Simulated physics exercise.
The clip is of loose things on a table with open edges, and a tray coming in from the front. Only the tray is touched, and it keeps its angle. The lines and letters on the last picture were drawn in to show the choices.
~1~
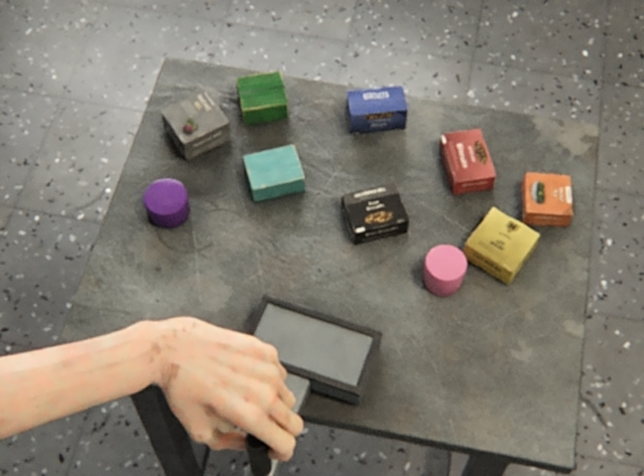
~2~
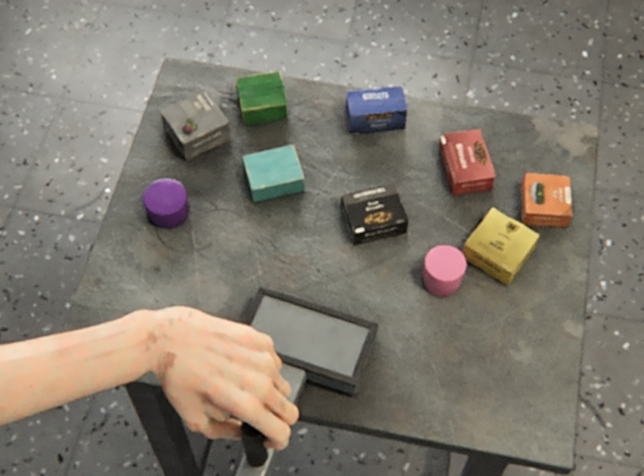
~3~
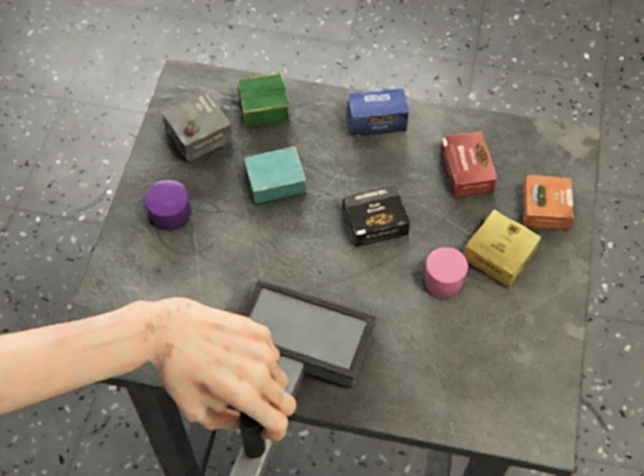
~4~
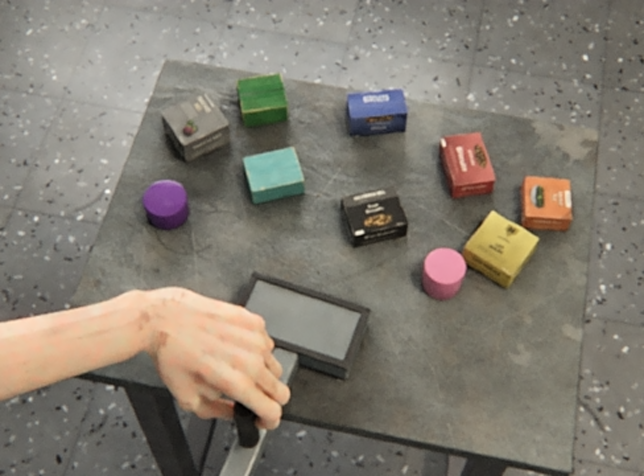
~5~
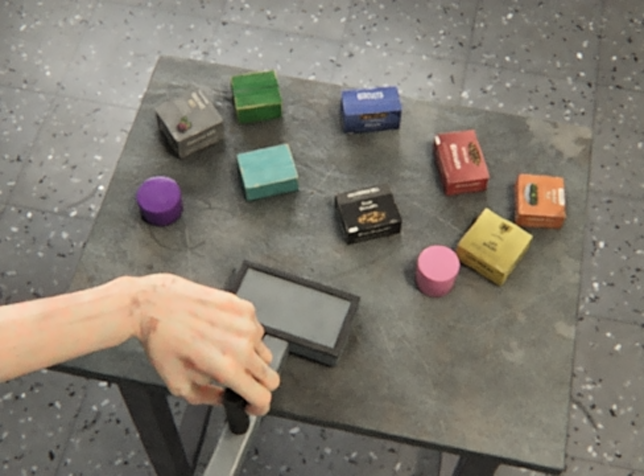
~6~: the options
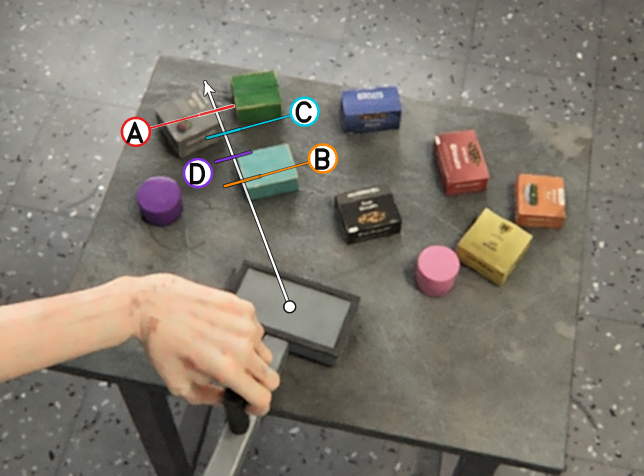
A hand slides a dark tray slightly forward and left across a table of colourful boxes.
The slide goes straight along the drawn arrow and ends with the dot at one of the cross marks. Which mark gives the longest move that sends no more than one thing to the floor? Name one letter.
No farther than A.
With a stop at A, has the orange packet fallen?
By then, no.
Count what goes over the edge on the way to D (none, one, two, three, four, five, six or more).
The count is none.
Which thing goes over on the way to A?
The green box.
On the marked copy, A at (216, 111); B at (243, 181); C at (224, 134); D at (233, 157); the arrow from (290, 307) to (205, 82); the white dot at (290, 307).
Taking A. A third of the way, tray (262, 237); blue packet (371, 111); green box (257, 97).
Two thirds of the way, tray (236, 168); green box (257, 90); grey packet (183, 110).
When it is over, tray (217, 119); green box over the edge; grey packet (153, 78); one fallen.
As for the rest, B is within the limit but short; C is within the limit but short; D is within the limit but short.
